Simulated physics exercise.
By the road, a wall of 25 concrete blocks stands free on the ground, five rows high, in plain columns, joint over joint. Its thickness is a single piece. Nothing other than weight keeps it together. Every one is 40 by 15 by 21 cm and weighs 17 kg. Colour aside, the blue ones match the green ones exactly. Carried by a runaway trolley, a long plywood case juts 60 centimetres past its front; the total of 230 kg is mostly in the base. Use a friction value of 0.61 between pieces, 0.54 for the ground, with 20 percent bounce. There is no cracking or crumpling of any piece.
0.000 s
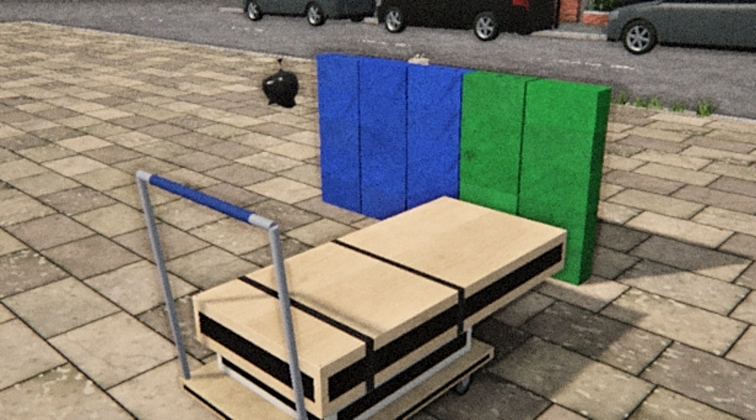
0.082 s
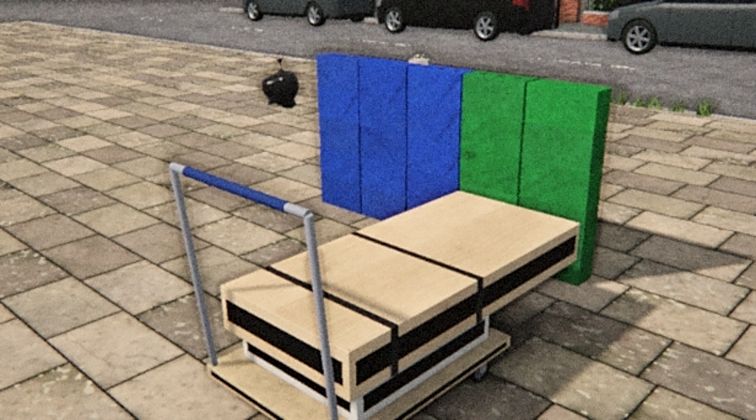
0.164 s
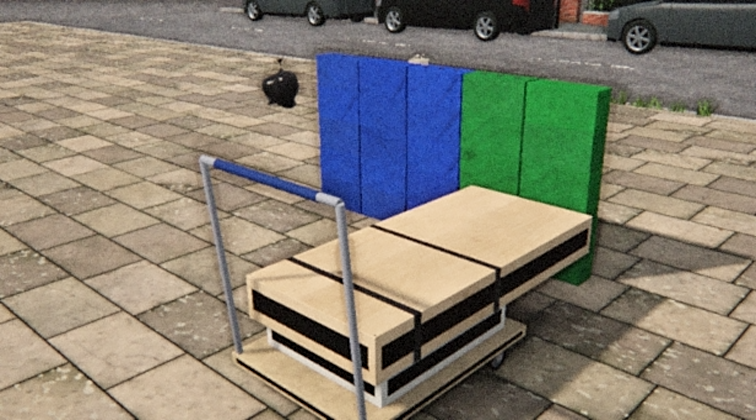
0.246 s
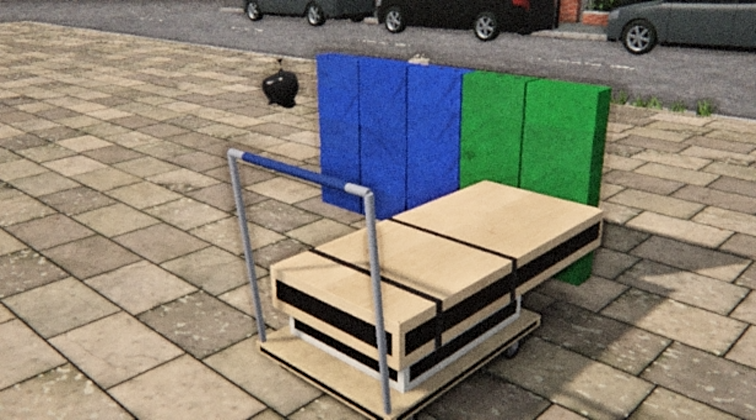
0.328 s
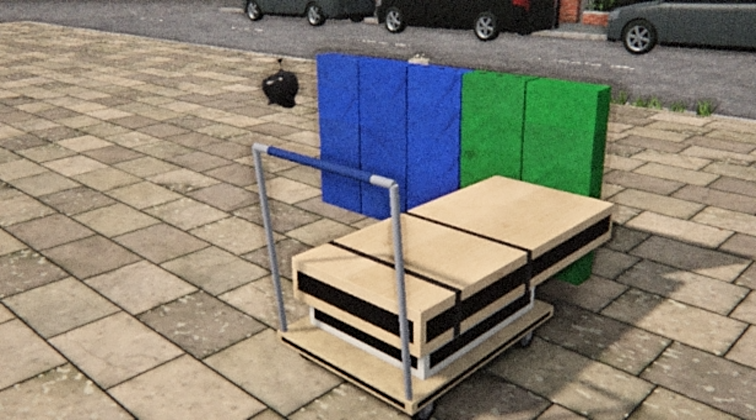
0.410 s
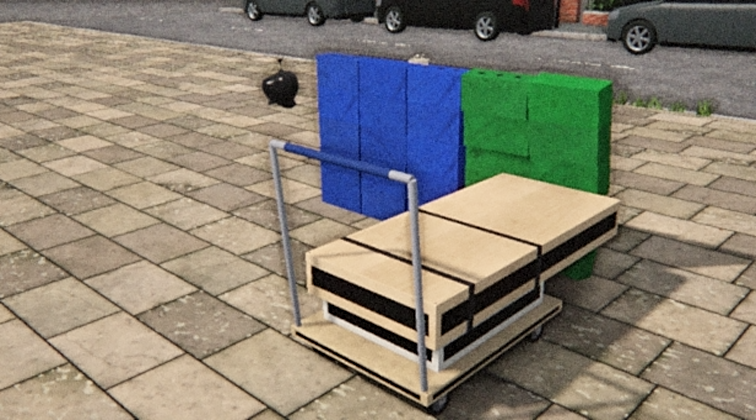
A trolley loaded with pale, black-banded slabs rolled across the paving toward a blue and green wall by the road, then pushed into the green part, jolting several blocks slightly out of line.
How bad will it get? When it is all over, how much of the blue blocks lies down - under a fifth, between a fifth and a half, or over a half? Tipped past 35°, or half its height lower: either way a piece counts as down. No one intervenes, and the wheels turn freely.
Down at the end: Under a fifth.
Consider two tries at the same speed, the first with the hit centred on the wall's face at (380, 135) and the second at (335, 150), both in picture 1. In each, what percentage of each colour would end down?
You'd get green at 0 followed by 0, and blue at 100 followed by 70 percent.
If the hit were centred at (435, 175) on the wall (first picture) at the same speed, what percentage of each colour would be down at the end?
For green it's 50 per cent, for blue 70 per cent.
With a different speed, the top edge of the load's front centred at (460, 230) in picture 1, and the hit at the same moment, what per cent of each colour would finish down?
Green 80%, blue 0%.
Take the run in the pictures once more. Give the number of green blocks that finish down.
The green ones end with 9 down.
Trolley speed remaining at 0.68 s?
Speed: Around 0.6 m/s.
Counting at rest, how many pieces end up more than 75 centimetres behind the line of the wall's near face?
Estimate: Some 4.
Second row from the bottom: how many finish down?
Row tally: 2.
Around 0.52 s, load 17 cm past the wall's line, still rolling; none of the 15 blue blocks down (0 of 25 in all colours); top blue block unmoved; top green block tipped 24°.
Around 0.68 s, load 29 cm past the wall's line, still rolling; none of the 15 blue blocks down (7 of 25 in all colours); top blue block unmoved; top green block tipped 51°, 26 cm lower.
Around 0.94 s, load 44 cm past the wall's line, still rolling; none of the 15 blue blocks down (9 of 25 in all colours); top blue block unmoved; top green block on its side.
Around 1.44 s, load 65 cm past the wall's line, still rolling; none of the 15 blue blocks down (9 of 25 in all colours); top blue block unmoved; top green block on its side.
Finally (2.7 s), load 76 cm past the wall's line, stopped; none of the 15 blue blocks down (9 of 25 in all colours); top blue block unmoved; top green block on its side. That is 0 per cent. Seen by the last camera, middles, top blue block near (440, 86), top green block near (635, 163).
